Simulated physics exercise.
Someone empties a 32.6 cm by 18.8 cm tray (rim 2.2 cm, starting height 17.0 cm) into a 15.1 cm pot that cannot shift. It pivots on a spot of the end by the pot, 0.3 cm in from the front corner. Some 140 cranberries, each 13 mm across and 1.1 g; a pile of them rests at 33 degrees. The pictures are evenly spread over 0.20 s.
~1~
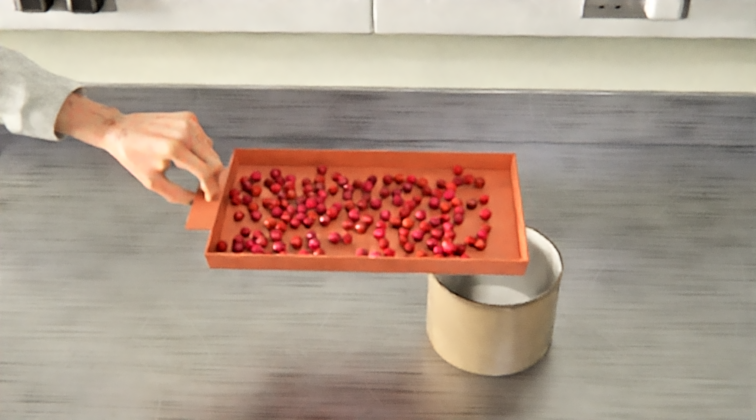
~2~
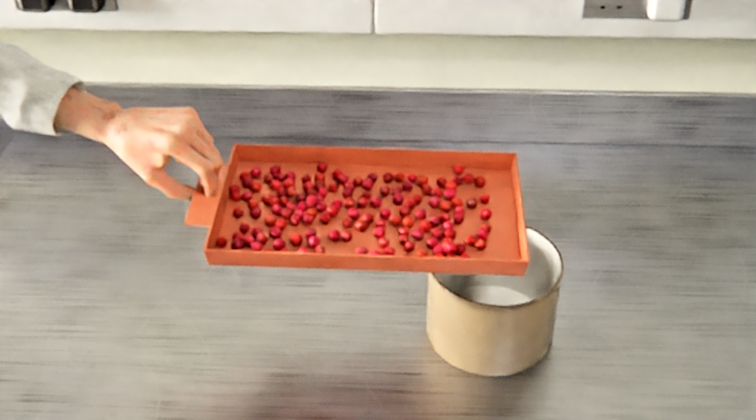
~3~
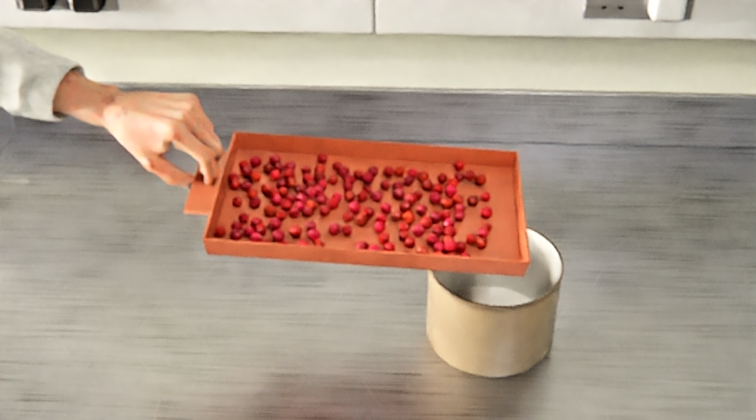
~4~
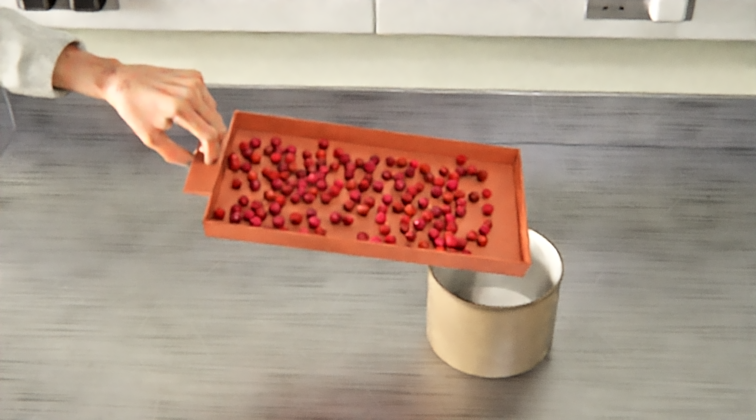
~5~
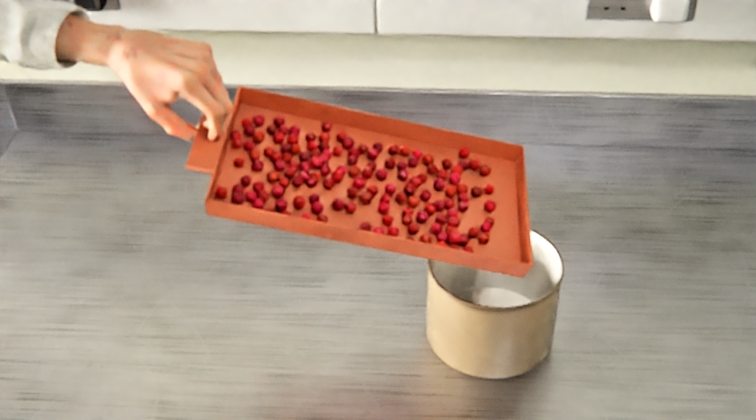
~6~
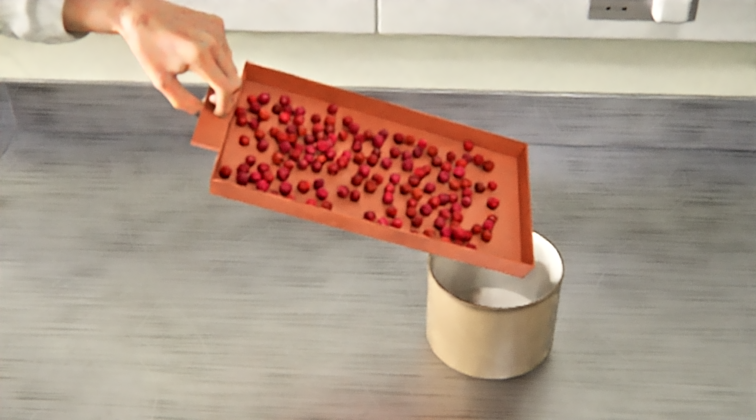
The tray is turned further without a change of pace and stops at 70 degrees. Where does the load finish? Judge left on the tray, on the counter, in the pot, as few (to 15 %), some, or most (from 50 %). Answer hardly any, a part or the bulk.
Tray a part, counter the bulk, pot hardly any.
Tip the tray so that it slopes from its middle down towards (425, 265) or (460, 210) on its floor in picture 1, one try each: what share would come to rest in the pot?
Some 0 and 5 per cent.
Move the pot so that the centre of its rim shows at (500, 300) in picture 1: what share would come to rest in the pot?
About 5 per cent.
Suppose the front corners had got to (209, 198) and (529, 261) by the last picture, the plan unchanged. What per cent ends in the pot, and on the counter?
Pot 5, counter 20.
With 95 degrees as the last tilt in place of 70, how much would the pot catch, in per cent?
Then about 0 per cent.
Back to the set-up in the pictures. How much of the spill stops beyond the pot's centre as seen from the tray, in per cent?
Roughly 100 per cent.
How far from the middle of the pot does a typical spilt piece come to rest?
About 24 cm.
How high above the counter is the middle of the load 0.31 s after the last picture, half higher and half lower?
Roughly 26 cm.
Then, 0.19 s after the last picture, tilt 46 degrees; the tray holds 100 %, the pot 0 %.
Then, 0.31 s after the last picture, tilt 63 degrees; the tray holds 100 %, the pot 0 %.
Then, 0.57 s after the last picture, tilt 70 degrees; the tray holds 40 %, the pot 0 %.
In the end, tray 35 %, counter 65 %, pot 0 %.
